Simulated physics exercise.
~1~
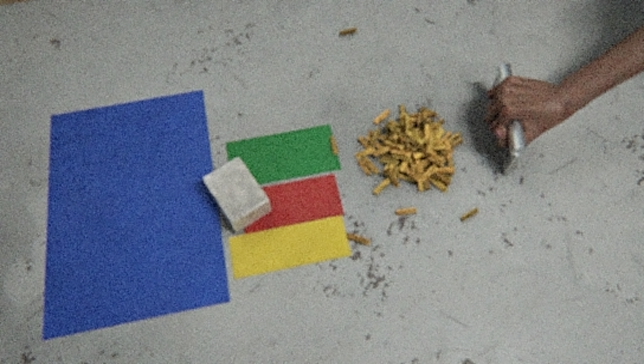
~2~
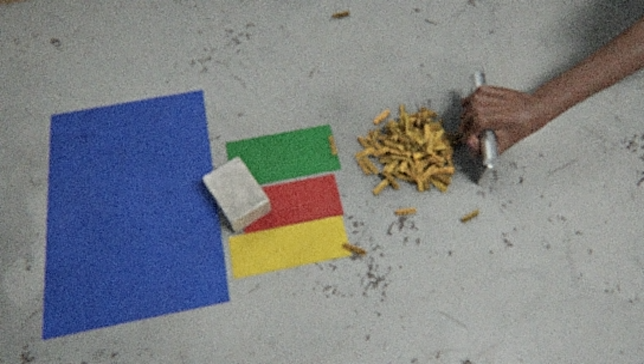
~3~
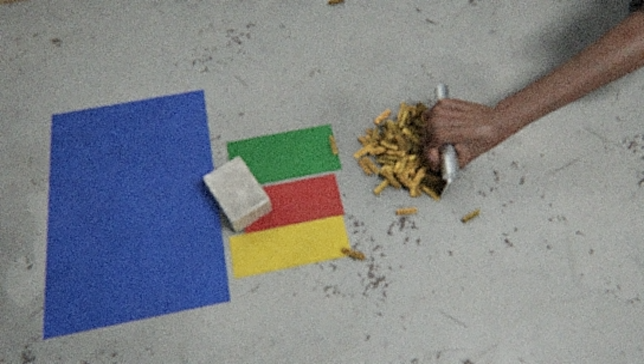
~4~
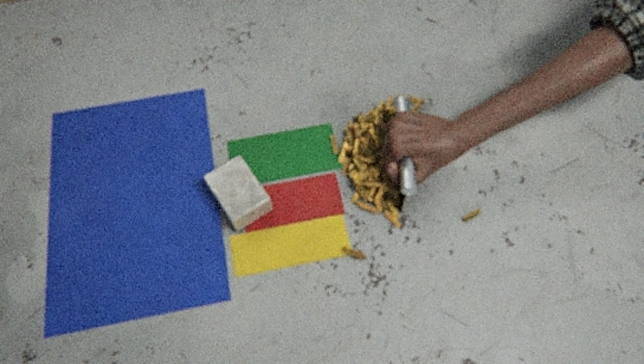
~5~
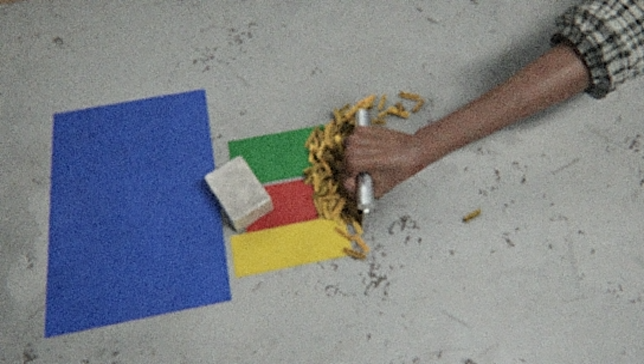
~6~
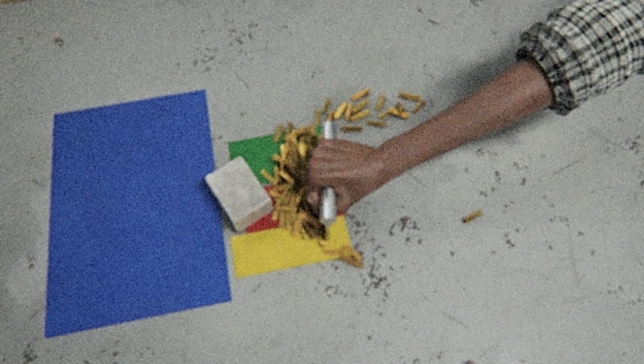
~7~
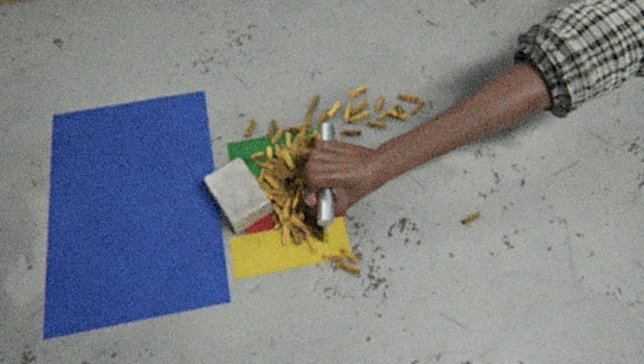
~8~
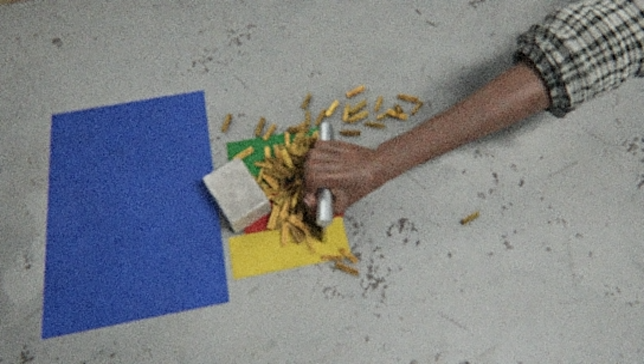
A hand pushed a heap of dry pasta left with a metal scraper, sweeping it onto green, red and yellow mats and against a pale block, where the pieces spread around it and the hand stopped, leaving the blue mat clear.
